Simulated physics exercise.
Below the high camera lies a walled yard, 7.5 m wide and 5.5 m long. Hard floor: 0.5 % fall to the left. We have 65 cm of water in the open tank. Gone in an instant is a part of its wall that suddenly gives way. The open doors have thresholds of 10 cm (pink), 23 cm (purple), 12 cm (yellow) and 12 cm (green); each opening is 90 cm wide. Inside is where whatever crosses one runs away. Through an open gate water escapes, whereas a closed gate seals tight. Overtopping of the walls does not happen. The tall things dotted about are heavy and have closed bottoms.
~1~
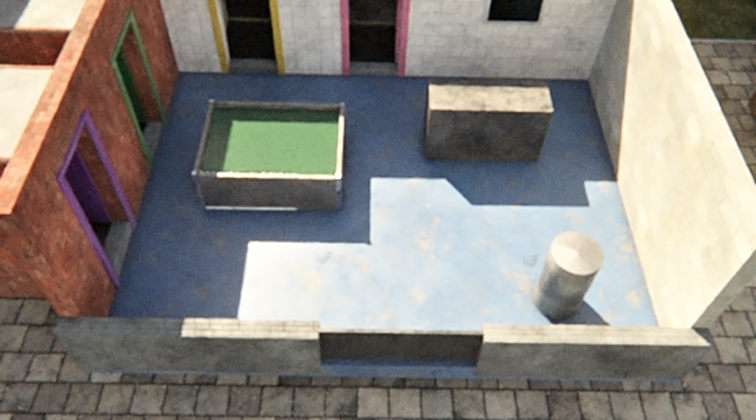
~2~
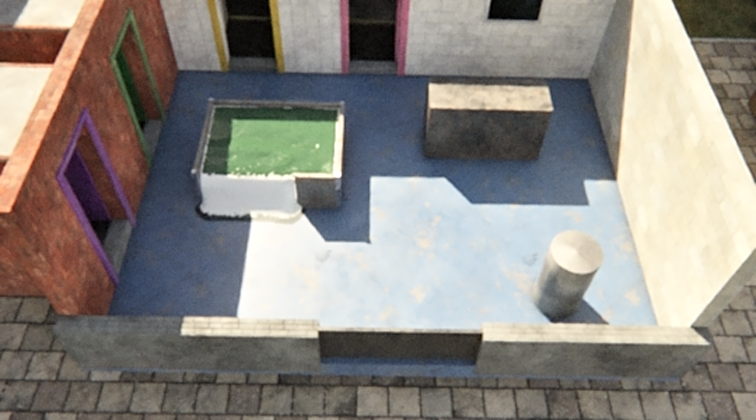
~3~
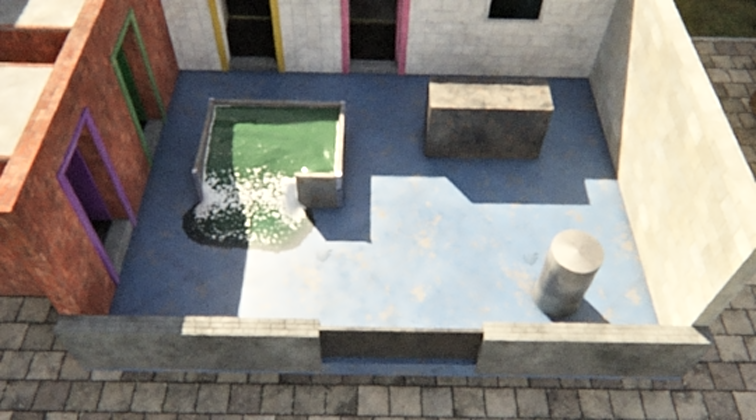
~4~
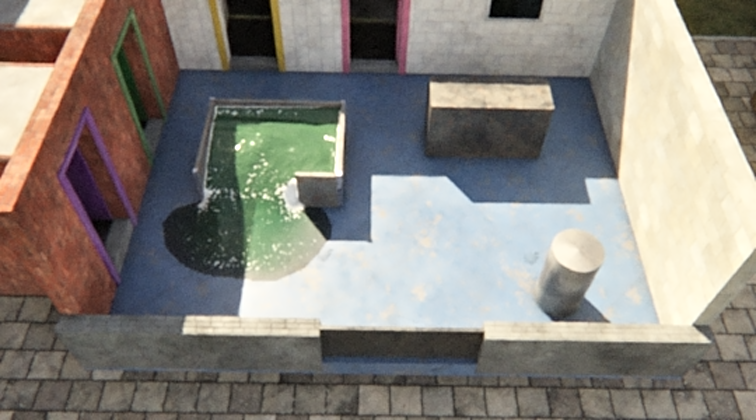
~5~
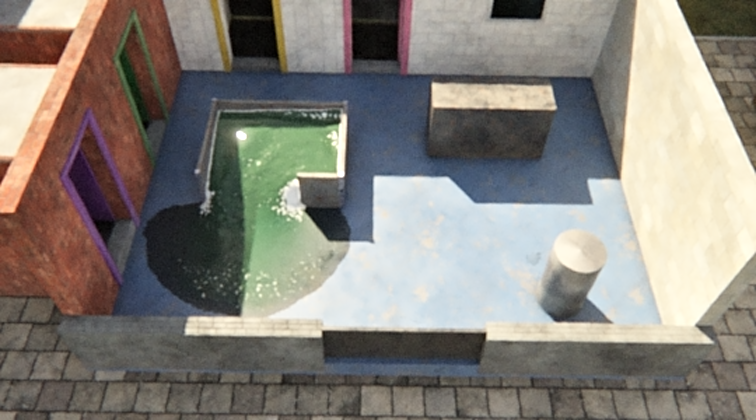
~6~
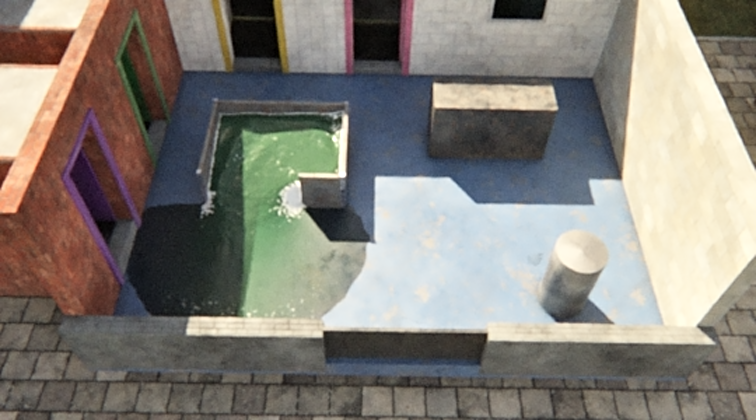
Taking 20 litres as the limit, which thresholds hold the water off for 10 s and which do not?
In order: Watch the pink door: It will not outstrip the limit; watch the purple door: It will not outstrip the limit; watch the yellow door: It will not outstrip the limit; watch the green door: It will not outstrip the limit.
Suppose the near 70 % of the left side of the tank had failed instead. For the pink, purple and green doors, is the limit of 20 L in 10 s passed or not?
Pink short, purple short, green beyond.
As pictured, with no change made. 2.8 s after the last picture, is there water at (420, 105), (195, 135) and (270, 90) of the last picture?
In turn: Still dry, under water, still dry.
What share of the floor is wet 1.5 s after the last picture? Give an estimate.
25 %.
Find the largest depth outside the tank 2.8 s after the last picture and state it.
Up to near 20 cm.
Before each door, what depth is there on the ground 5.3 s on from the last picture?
Depths in cm: Pink 1, purple 10, yellow 9, green 5.
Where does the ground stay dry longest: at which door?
Last comes the pink one.
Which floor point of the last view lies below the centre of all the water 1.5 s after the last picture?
About (251, 247).
Then, 0.7 s after the last picture water covers 20 % of the floor and is deepest (50 cm) near (106, 343); pink door not reached, purple door 11 cm at the sill, 0 L in, yellow door not reached, green door not reached.
Then, 1.5 s after the last picture water covers 25 % of the floor and is deepest (40 cm) near (188, 344); pink door not reached, purple door 19 cm at the sill, 0 L in, yellow door not reached, green door not reached.
Then, 2.8 s after the last picture water covers 45 % of the floor and is deepest (20 cm) near (668, 351); pink door not reached, purple door 17 cm at the sill, 2 L in, yellow door not reached, green door 5 cm at the sill, 0 L in.
Then, 5.3 s after the last picture water covers 75 % of the floor and is deepest (15 cm) near (176, 99); pink door not reached, purple door 10 cm at the sill, 2 L in, yellow door 9 cm at the sill, 0 L in, green door 5 cm at the sill, 0 L in.
Then, 9.3 s after the last picture water covers 100 % of the floor and is deepest (11 cm) near (435, 125); pink door 5 cm at the sill, 0 L in, purple door 5 cm at the sill, 2 L in, yellow door 6 cm at the sill, 0 L in, green door 5 cm at the sill, 0 L in.
